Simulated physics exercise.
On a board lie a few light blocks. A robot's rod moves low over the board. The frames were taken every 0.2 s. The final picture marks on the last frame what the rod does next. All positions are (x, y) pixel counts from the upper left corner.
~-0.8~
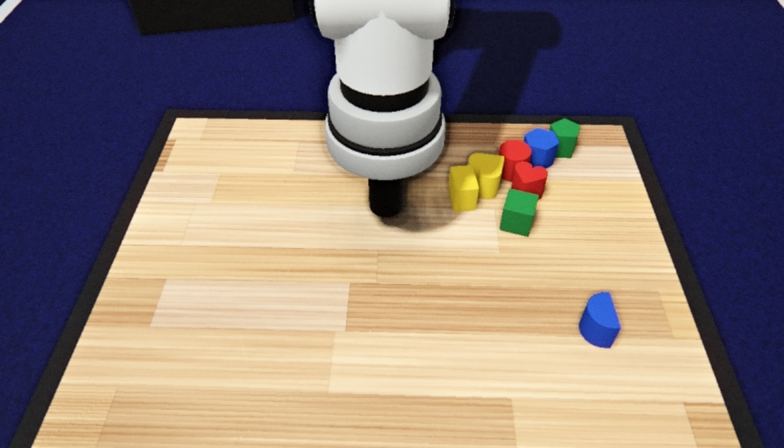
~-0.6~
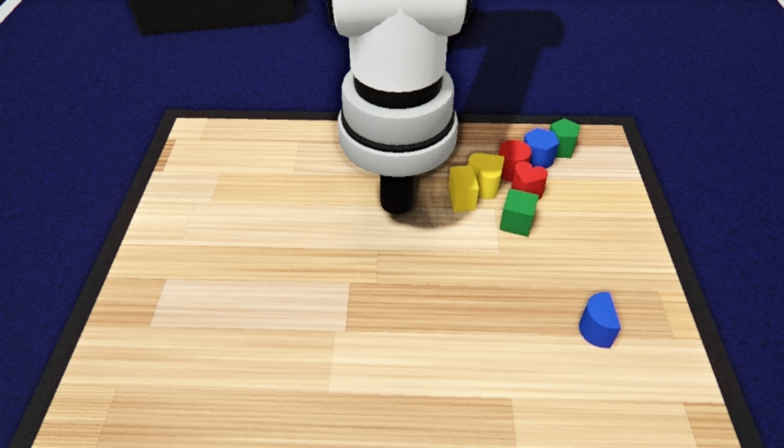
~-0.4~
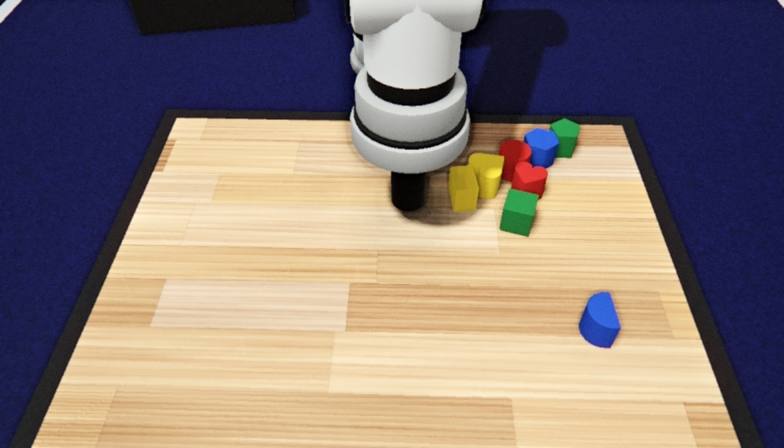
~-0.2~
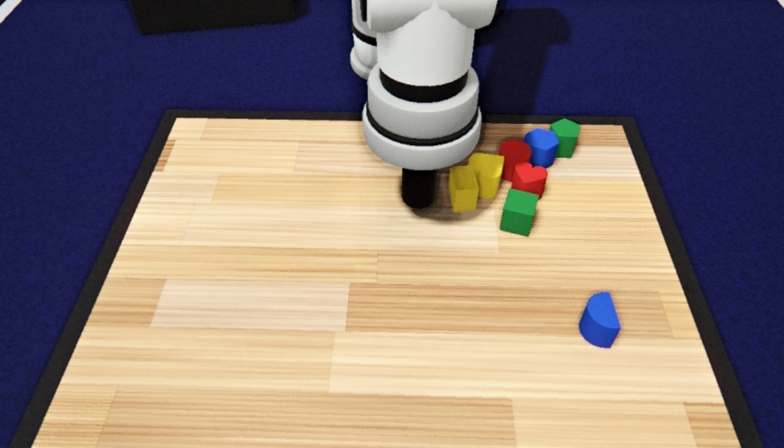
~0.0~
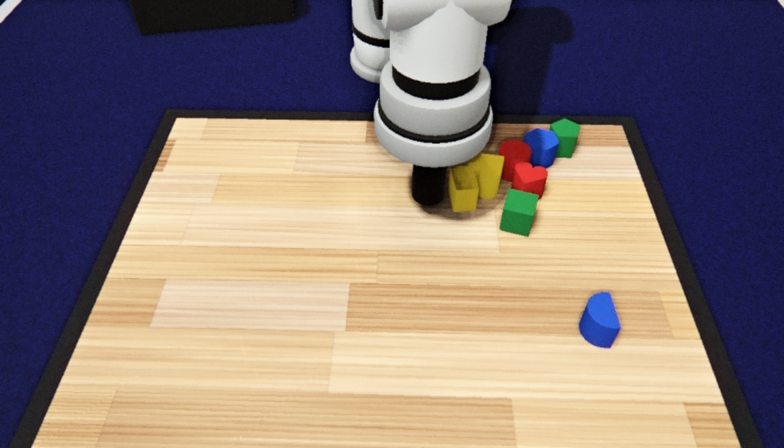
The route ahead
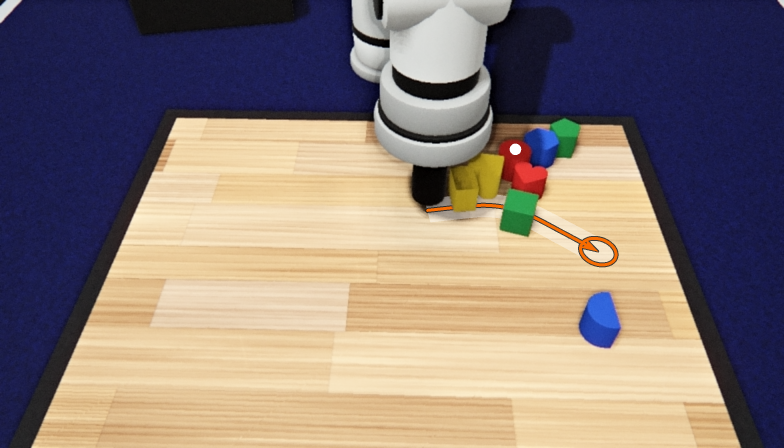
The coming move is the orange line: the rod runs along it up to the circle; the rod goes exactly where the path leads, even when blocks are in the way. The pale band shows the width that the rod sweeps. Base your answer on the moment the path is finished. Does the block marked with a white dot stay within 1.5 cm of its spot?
No - that is not the case.
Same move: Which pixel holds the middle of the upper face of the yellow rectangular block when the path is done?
My prediction: (508, 166).
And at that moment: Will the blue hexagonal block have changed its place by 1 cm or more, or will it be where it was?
That block gets shifted.
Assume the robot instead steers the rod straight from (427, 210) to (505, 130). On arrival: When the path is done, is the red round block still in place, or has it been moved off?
It will end up elsewhere.
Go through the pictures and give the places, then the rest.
In the first picture, tip of the rod (386, 206), middles of tops, yellow rectangular block (464, 177), yellow heart block (488, 164), red round block (515, 149), green square block (521, 201), blue hexagonal block (542, 138).
In the second picture, rod (397, 203), nothing pushed.
In the third picture, rod (408, 200), nothing pushed.
In the fourth picture, rod (418, 197), nothing pushed.
In the fifth picture, rod (428, 195), yellow rectangular block (464, 177), yellow heart block (488, 164), red round block (515, 149), green square block (521, 201), blue hexagonal block (542, 138).
The line goes from (427, 210) via (486, 205) and (543, 222), ending at (598, 251); the dot is on the red round block.
What follows on the original path. One third of the way, rod (489, 189); yellow rectangular block (504, 167), turned 70° anticlockwise; yellow heart block (499, 149), turned 45° anticlockwise; red round block (521, 137); blue hexagonal block (551, 134).
Two thirds of the way, rod (549, 207); yellow rectangular block (508, 166), turned 75° anticlockwise; yellow heart block (500, 148), turned 50° anticlockwise; red round block (520, 136); green square block (557, 226), turned 90° clockwise; blue hexagonal block (551, 134).
At the end, rod (604, 236); yellow rectangular block (508, 166), turned 75° anticlockwise; yellow heart block (500, 148), turned 50° anticlockwise; red round block (520, 136); green square block (565, 236), turned 110° clockwise; blue hexagonal block (551, 134).
